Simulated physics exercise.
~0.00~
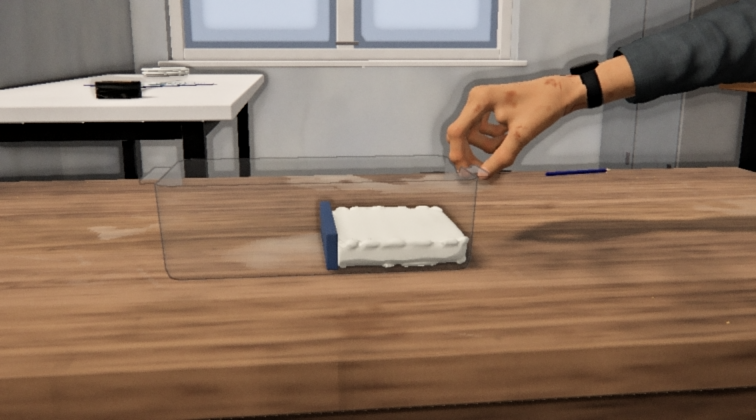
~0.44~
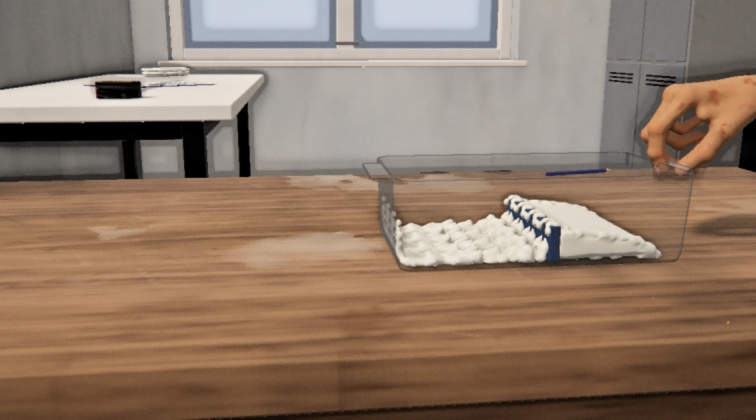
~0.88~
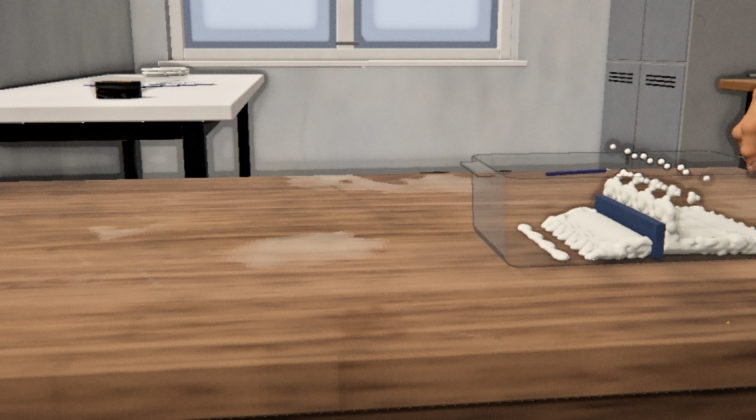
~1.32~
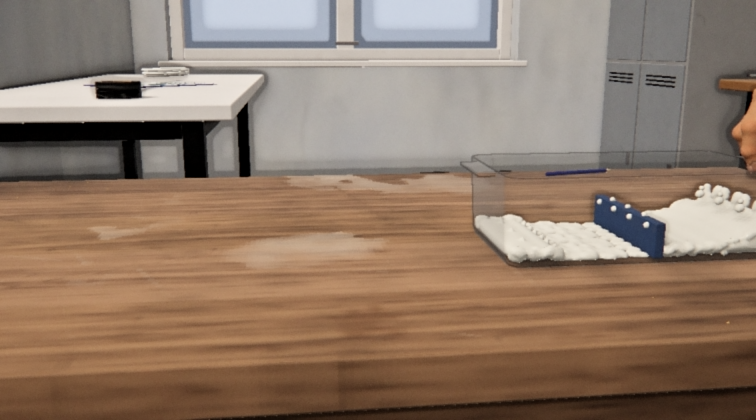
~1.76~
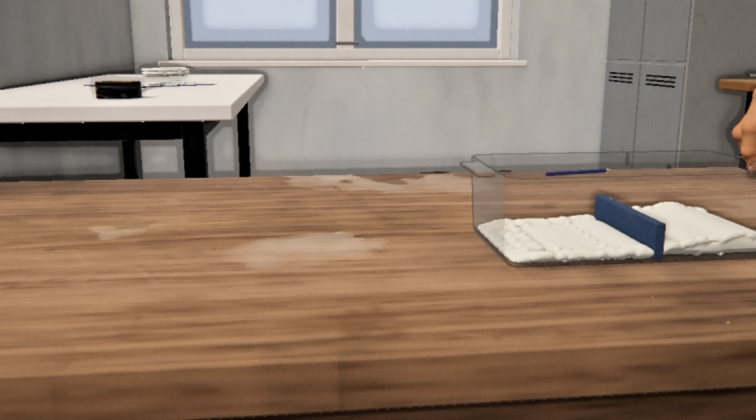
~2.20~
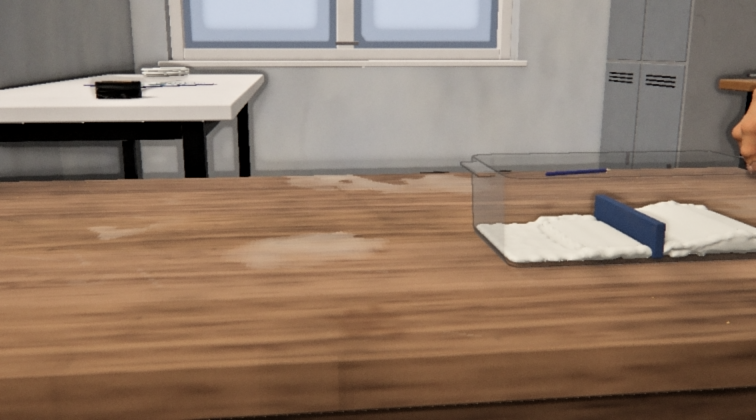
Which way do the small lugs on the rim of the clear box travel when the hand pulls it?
They move to the right, along with the rest of the box.
To begin with, a hand holds the right end of a clear, open box on a wooden table, with white milk resting to the right of a blue divider. The hand pulls the box to the right, and milk surges over the divider and spreads across the empty left part. As the box reaches the right edge of the view, more milk heaps up by the divider and a few drops fly up above the rim. The box then stays put while the milk sloshes and flattens. It ends nearly level, with milk lying on both sides of the upright divider.
